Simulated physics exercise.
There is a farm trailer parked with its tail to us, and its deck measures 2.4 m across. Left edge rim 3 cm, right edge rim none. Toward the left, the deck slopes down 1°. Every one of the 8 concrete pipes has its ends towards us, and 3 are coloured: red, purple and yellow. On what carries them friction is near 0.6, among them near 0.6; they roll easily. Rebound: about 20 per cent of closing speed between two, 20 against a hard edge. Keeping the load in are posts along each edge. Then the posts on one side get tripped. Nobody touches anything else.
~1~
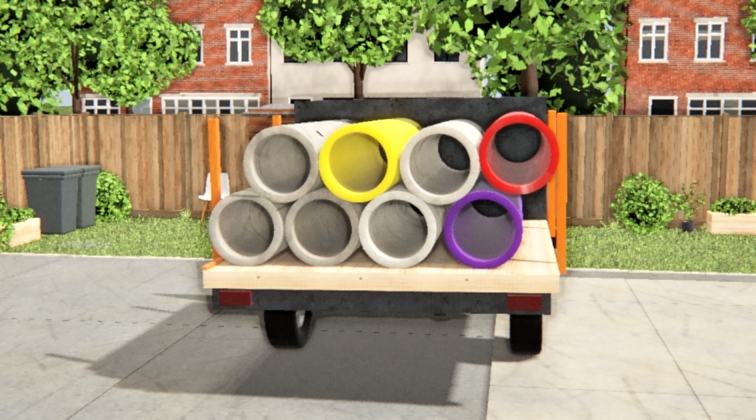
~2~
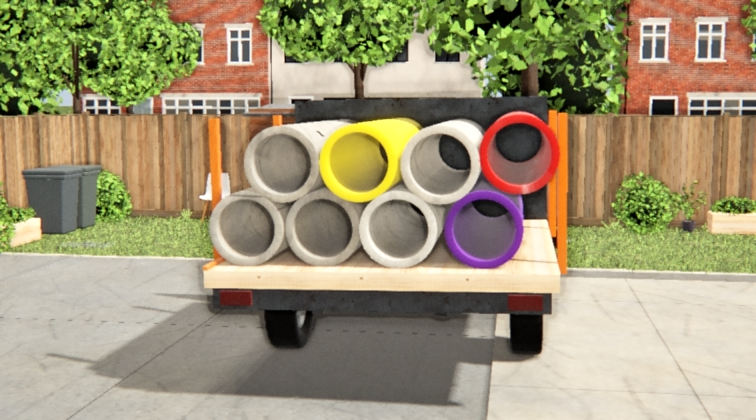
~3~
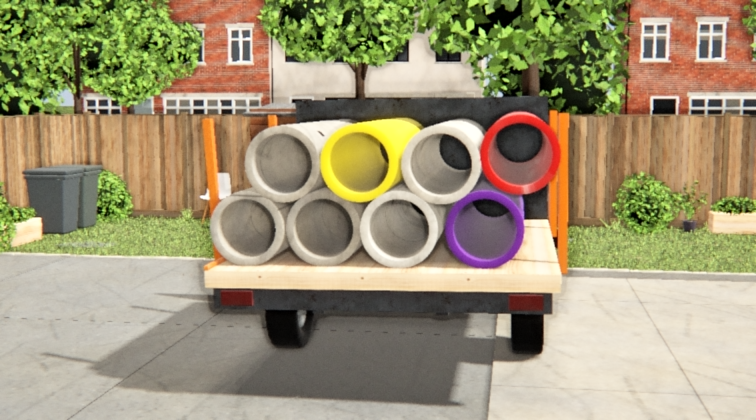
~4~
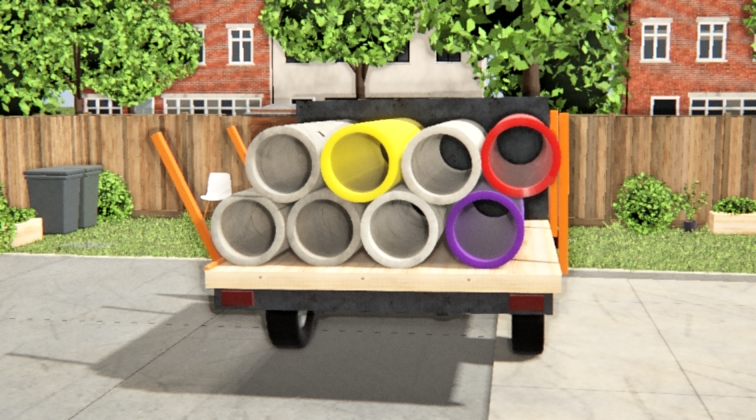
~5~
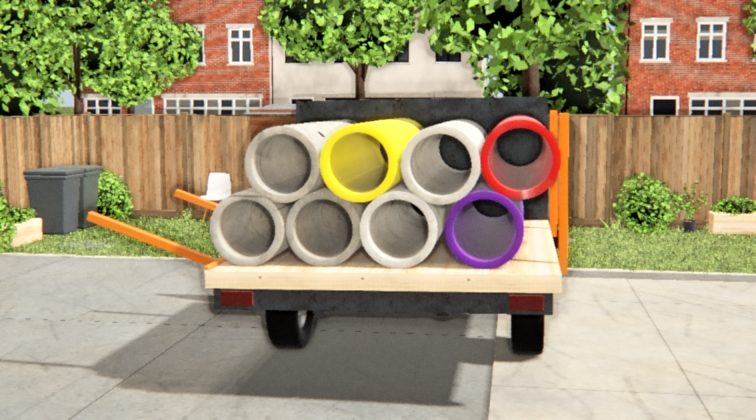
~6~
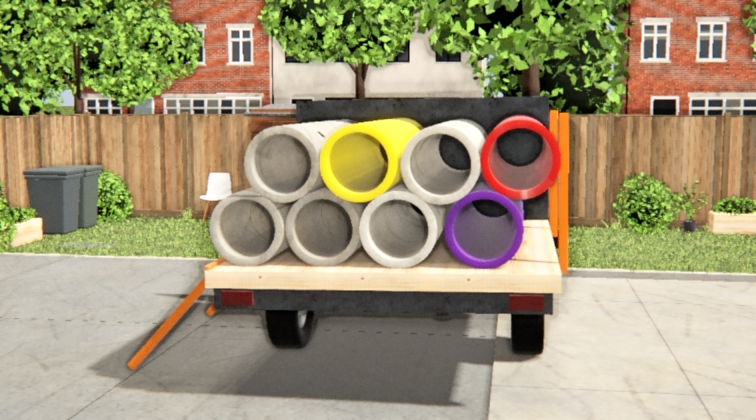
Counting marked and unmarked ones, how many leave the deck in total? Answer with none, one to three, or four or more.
The count is none.
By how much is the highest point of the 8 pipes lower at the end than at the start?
5 cm.
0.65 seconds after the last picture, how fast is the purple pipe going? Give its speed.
Close to 0.0 m/s then.
Then, 0.7 s past the sixth picture, red is up on others, 25 cm from the right edge; purple is on the deck, 50 cm from the right edge; yellow is up on others, 105 cm from the left edge; 0 gone from the deck.
Then, 1.3 s past the sixth picture, purple is on the deck, 55 cm from the right edge; yellow is up on others, 100 cm from the left edge; as before, red; 0 gone from the deck.
Finally (2.1 s after the last picture), red is up on others, 25 cm from the right edge; purple is on the deck, 60 cm from the right edge; yellow is up on others, 95 cm from the left edge; 0 gone from the deck.
